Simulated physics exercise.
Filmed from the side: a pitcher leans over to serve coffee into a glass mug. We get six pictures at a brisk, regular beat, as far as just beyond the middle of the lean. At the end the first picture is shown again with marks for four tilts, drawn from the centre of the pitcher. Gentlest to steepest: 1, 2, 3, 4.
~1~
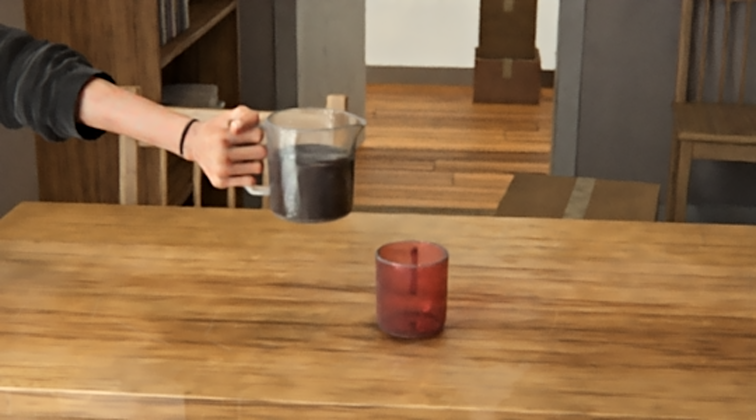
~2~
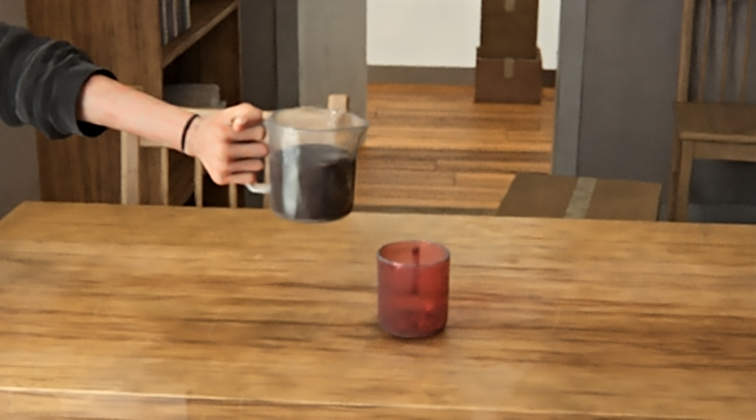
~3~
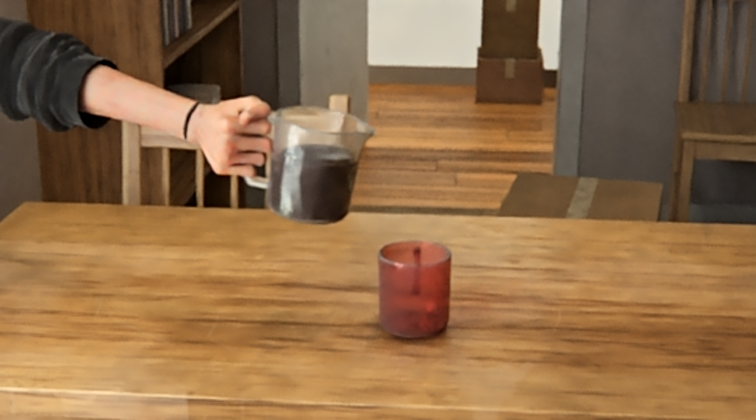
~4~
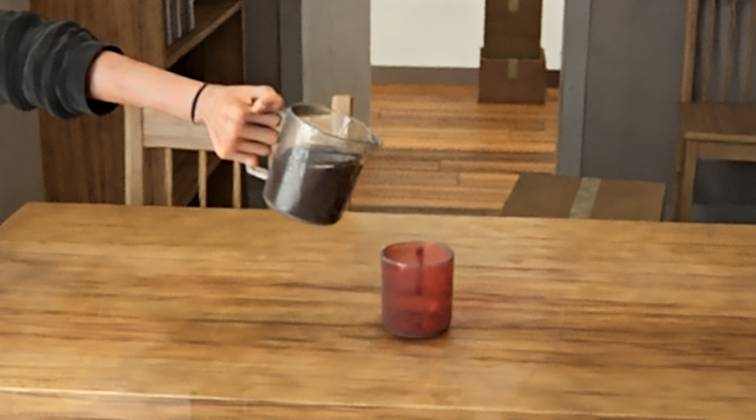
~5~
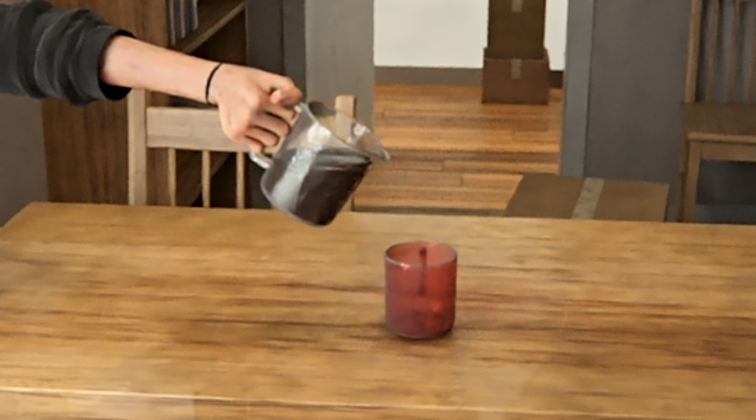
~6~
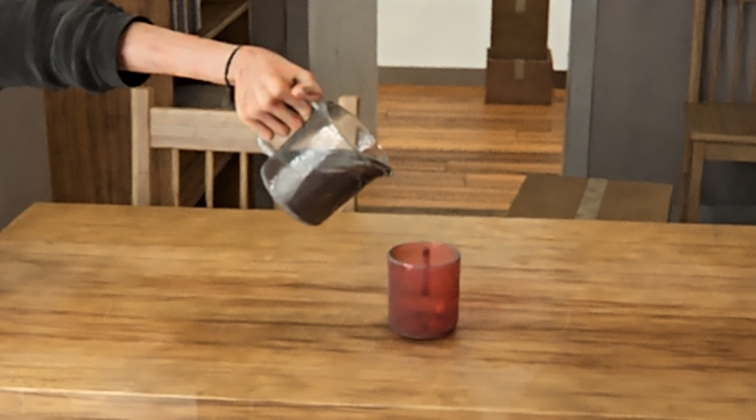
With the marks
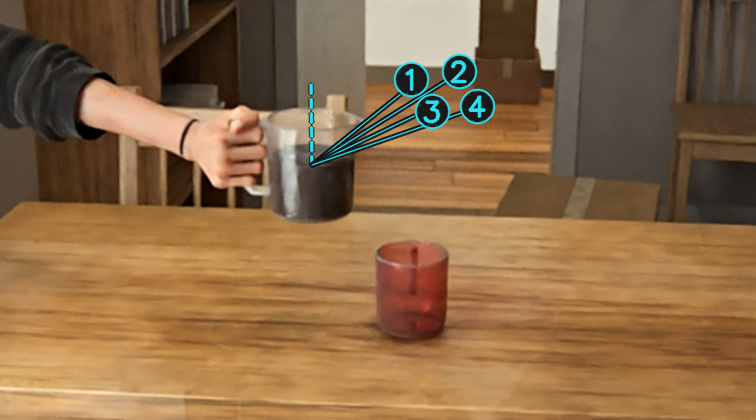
At a wooden table, a hand tilts a pitcher of coffee rightward near a red glass mug.
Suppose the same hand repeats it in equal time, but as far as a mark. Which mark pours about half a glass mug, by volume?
It is 4.
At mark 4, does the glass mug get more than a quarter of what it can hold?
Yes, it does.
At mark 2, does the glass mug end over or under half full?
Under.
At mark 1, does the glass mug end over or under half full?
Under.
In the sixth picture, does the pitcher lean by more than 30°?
Yes.
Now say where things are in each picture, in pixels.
Upright, lip at (365, 123); rim of the glass mug round (412, 252); nothing has left yet.
Tipped about 2°, lip at (368, 125); nothing has left yet.
Tipped about 9°, lip at (374, 132); nothing has left yet.
Tipped about 20°, lip at (382, 143); nothing has left yet.
Tipped about 32°, lip at (389, 158); nothing has left yet.
Tipped about 46°, lip at (392, 174); nothing has left yet.
On the marked copy, 1 at (400, 94); 2 at (445, 81); 3 at (414, 115); 4 at (461, 112).
If 1 is chosen, the glass mug ends with about 12 % of what it can hold.
If 2 is chosen, the glass mug ends with about 23 % of what it can hold.
If 3 is chosen, the glass mug ends with about 37 % of what it can hold.
If 4 is chosen, the glass mug ends with about 51 % of what it can hold.
